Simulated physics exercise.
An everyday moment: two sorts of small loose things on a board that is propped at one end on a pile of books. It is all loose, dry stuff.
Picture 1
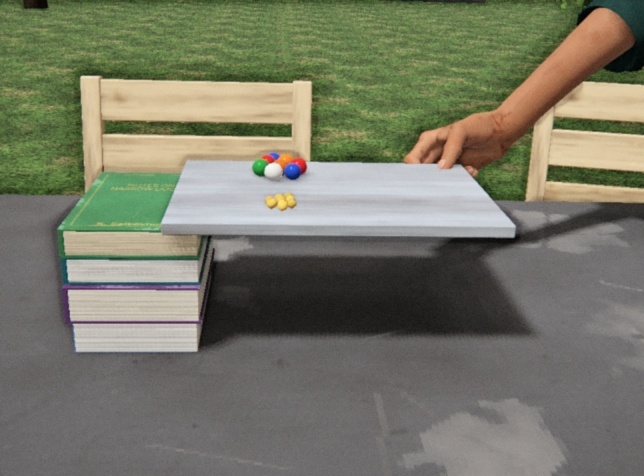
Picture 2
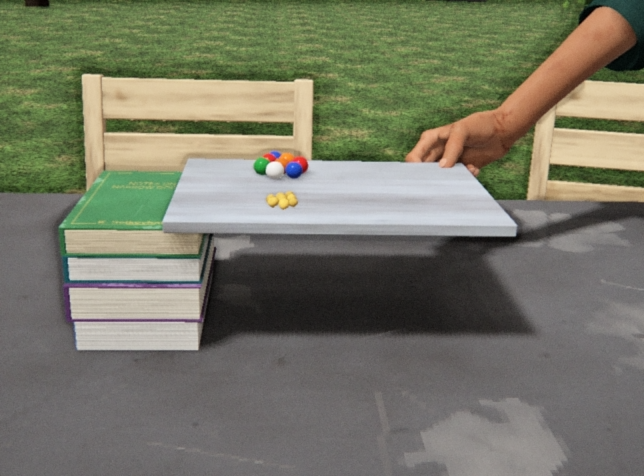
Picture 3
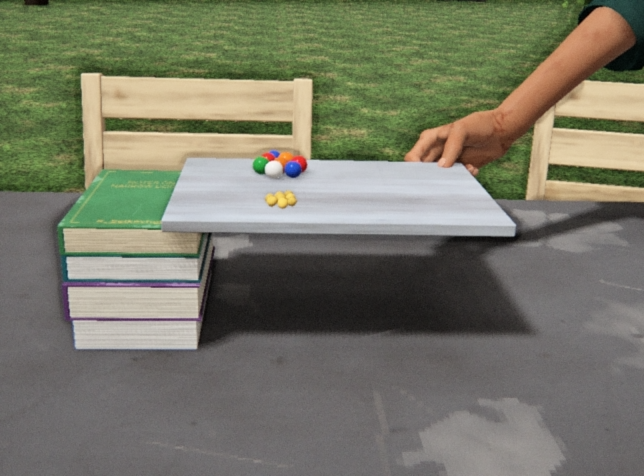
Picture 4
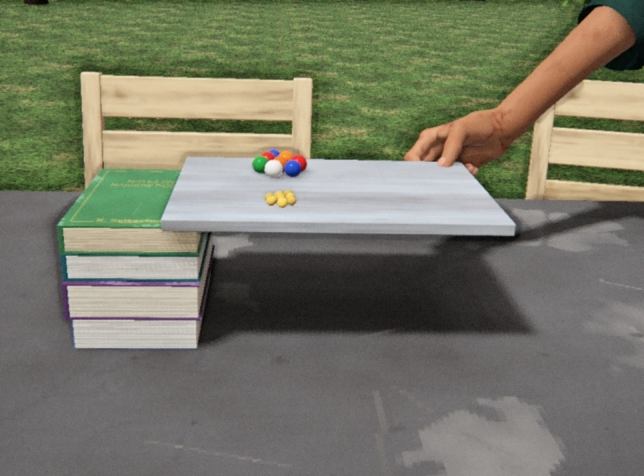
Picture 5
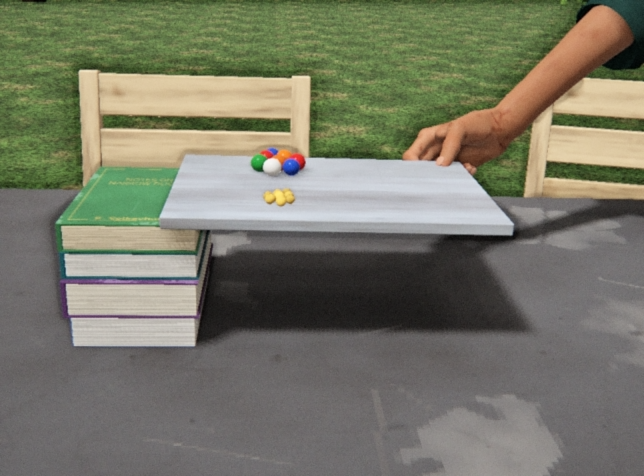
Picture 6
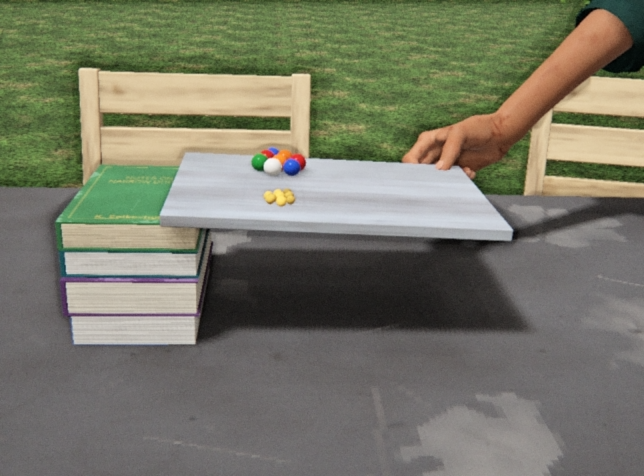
A hand held the right end of a pale board propped on a stack of books, then lowered it very slightly, while the colorful balls and small yellow pieces on top stayed put.
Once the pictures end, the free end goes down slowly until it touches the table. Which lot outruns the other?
The far lot goes farther.
Then, 0.40 s after the last picture, board sloping at 12°; near lot all still on the board; far lot all still on the board.
Then, 0.84 s after the last picture, board sloping at 24°; near lot all still on the board; far lot mostly less than half a board's length out.
Then, 1.35 s after the last picture, board resting at 26°; near lot mostly up to a board's length out; far lot mostly one to two board lengths out.
By the end, board resting at 26°; near lot mostly up to a board's length out; far lot mostly more than two board lengths out, most gone off the table; the far lot has gone farther.
